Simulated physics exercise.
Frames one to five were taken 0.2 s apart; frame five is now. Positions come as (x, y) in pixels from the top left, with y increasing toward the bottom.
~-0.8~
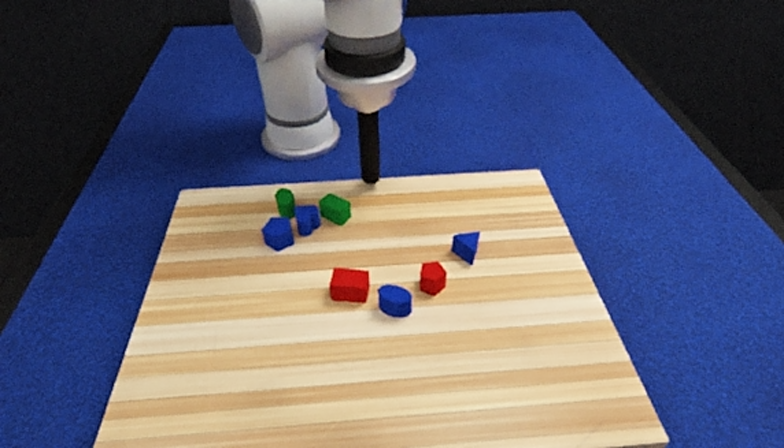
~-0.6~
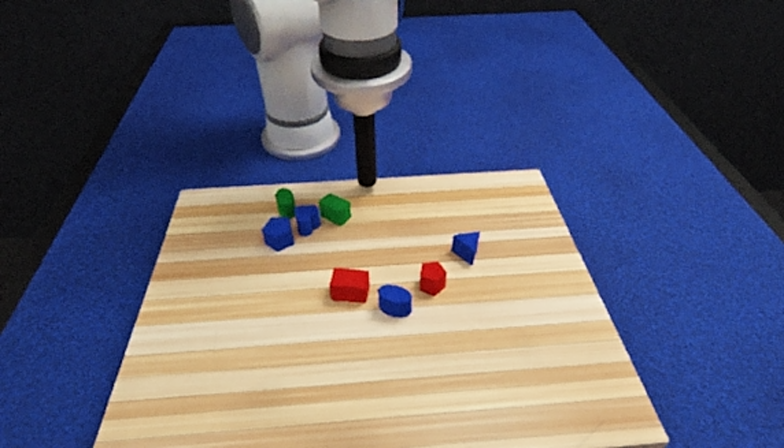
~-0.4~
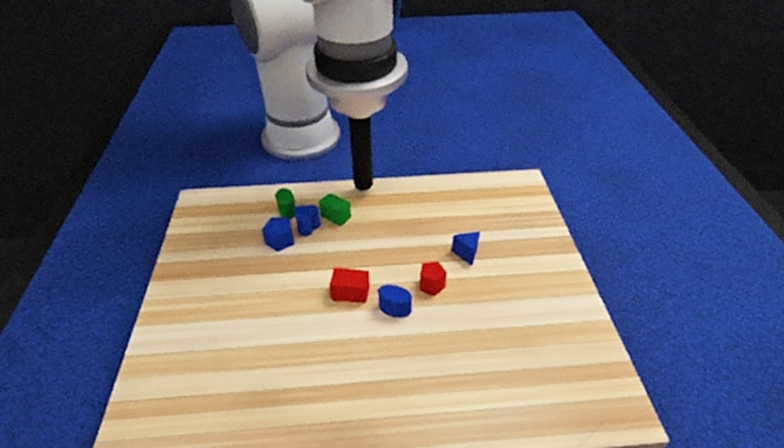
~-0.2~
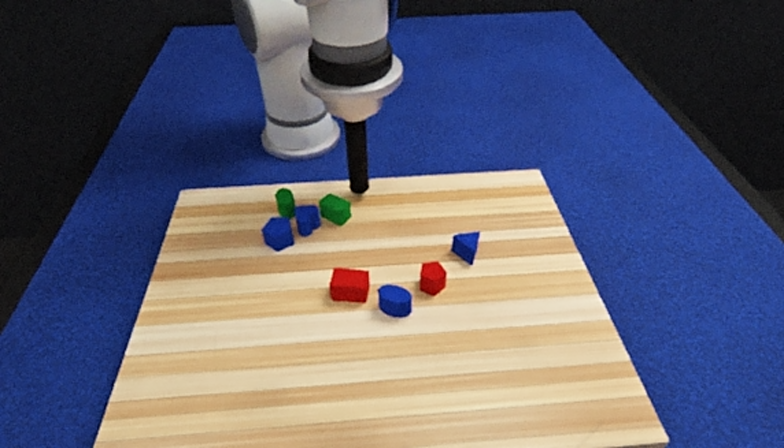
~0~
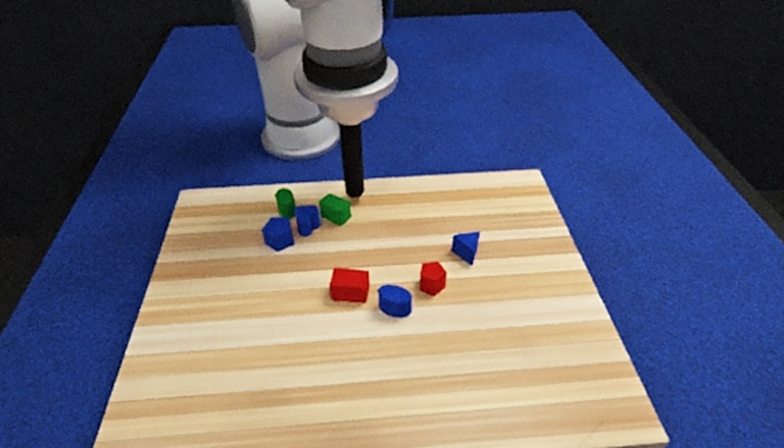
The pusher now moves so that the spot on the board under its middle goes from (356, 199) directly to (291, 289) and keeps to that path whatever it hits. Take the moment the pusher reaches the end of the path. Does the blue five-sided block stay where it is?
Final answer: No.
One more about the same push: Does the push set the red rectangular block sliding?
No, I don't think so.
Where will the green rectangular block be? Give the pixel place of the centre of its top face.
By then it is at (308, 216).
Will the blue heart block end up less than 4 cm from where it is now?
The answer is yes.
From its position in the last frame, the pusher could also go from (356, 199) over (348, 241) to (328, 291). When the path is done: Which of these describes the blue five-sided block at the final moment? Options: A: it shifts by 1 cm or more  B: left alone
B: Left alone.
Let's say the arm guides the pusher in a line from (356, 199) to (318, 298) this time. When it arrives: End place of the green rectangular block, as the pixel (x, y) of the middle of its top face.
In the picture, it is at (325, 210).
The first path, step by step. One third of the way, pusher (335, 220); blue five-sided block (270, 228); blue heart block (290, 216); green rectangular block (312, 215), turned 70° clockwise.
Two thirds of the way, pusher (313, 250); blue five-sided block (269, 229), turned 15° anticlockwise; blue heart block (288, 215); green rectangular block (308, 216), turned 80° clockwise.
At the end, pusher (290, 283); blue five-sided block (269, 229), turned 15° anticlockwise; blue heart block (288, 215); green rectangular block (308, 216), turned 80° clockwise; red rectangular block in place.
